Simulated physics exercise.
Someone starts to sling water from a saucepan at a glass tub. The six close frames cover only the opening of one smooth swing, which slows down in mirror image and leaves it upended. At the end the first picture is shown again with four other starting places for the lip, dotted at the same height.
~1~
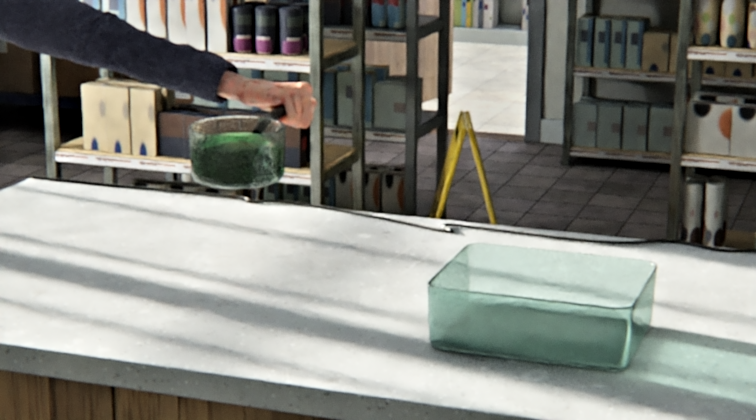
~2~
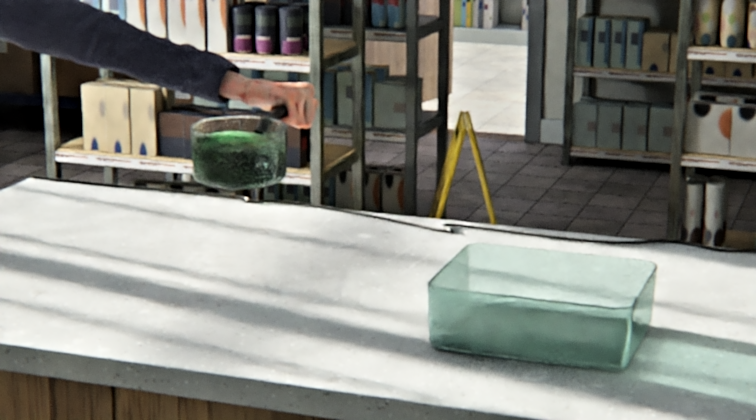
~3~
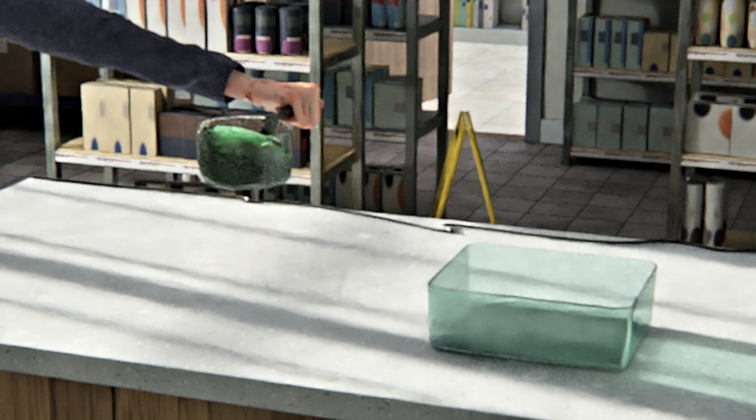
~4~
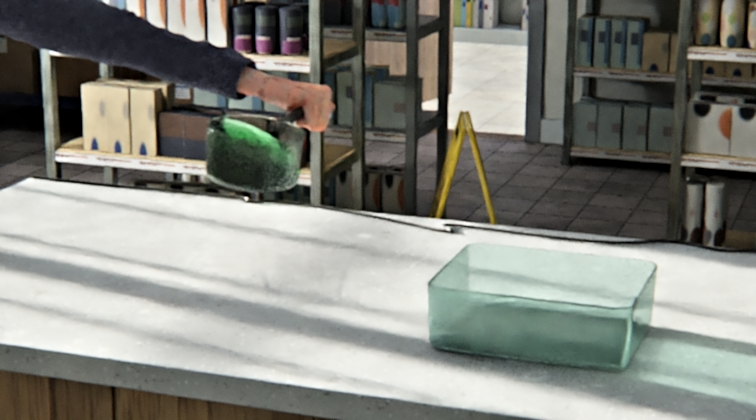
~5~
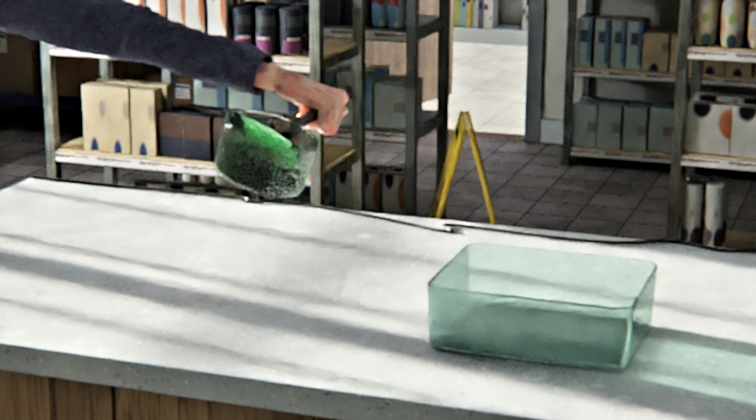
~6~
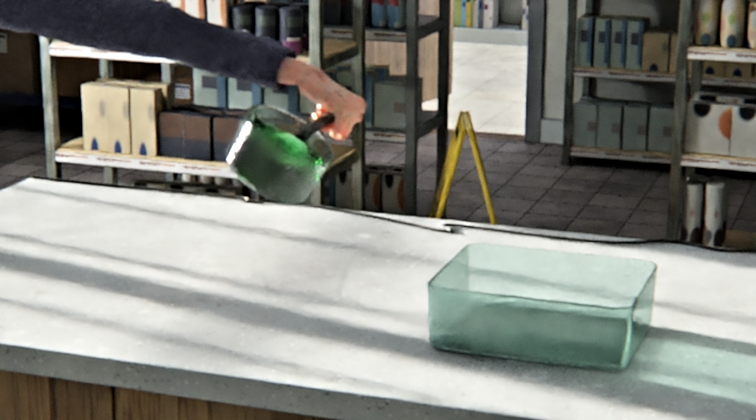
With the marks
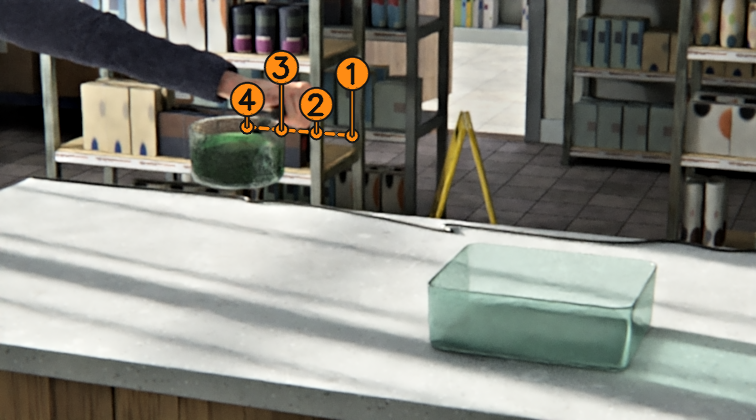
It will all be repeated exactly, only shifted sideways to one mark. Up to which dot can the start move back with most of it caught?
2.
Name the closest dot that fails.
3 it is.
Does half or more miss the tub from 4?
Yes.
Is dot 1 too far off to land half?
No, not at all.
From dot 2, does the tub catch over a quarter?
Yes.
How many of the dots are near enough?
Two.
On the marked copy, 1 at (352, 135); 2 at (316, 132); 3 at (281, 129); 4 at (247, 127).
If 1 is chosen, about 76 % lands in the tub, 7 % falls short and 17 % goes beside or beyond.
If 2 is chosen, about 69 % lands in the tub, 19 % falls short and 12 % goes beside or beyond.
If 3 is chosen, about 10 % lands in the tub, 87 % falls short and 4 % goes beside or beyond.
If 4 is chosen, about 0 % lands in the tub, 98 % falls short.
